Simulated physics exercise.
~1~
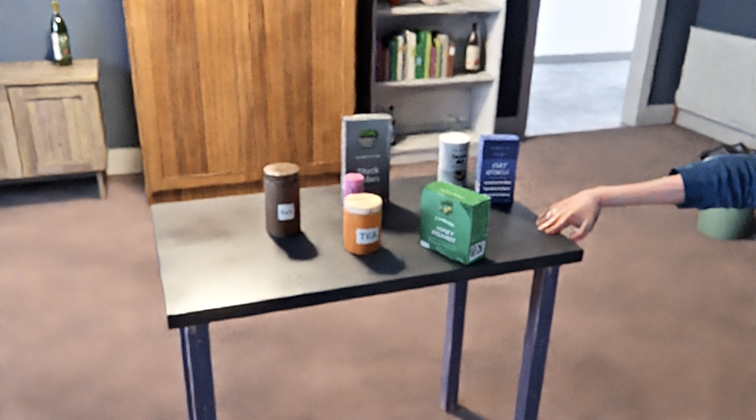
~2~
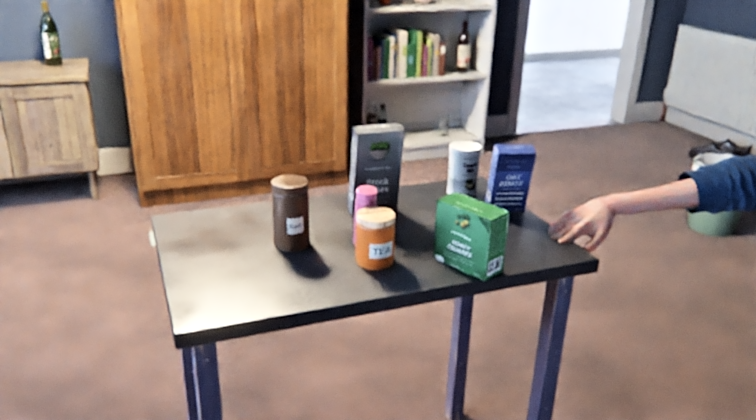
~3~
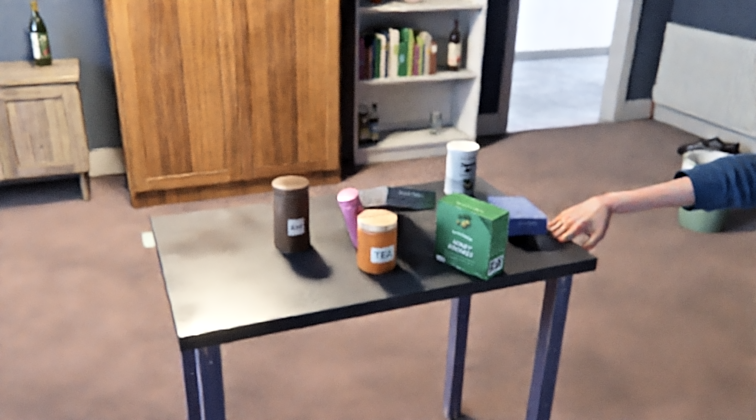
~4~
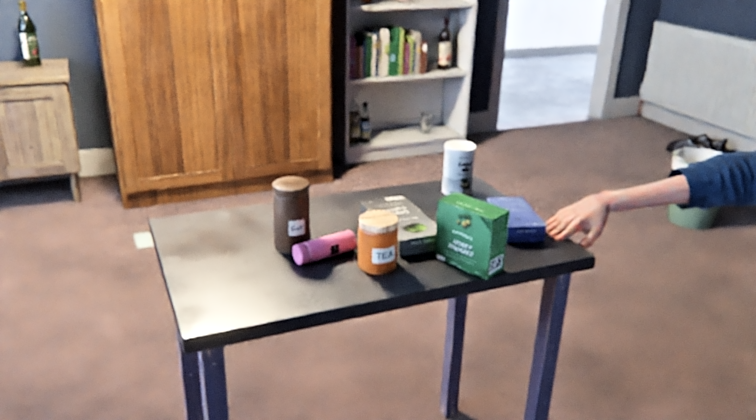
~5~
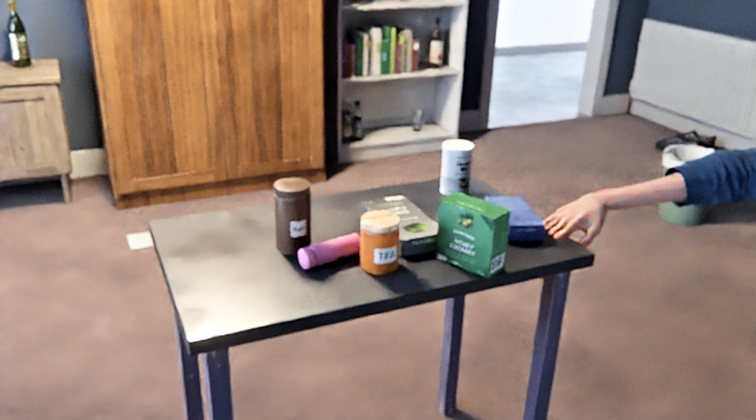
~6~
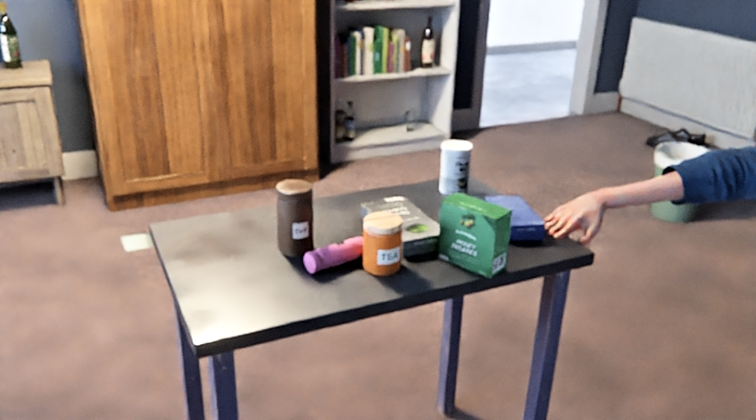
The footage shows a small dark table holding seven containers, a hand resting at its right edge, as the grey and blue packets tip over, then the pink shaker topples and rolls slightly, ending with those three lying on the tabletop and the other four upright.
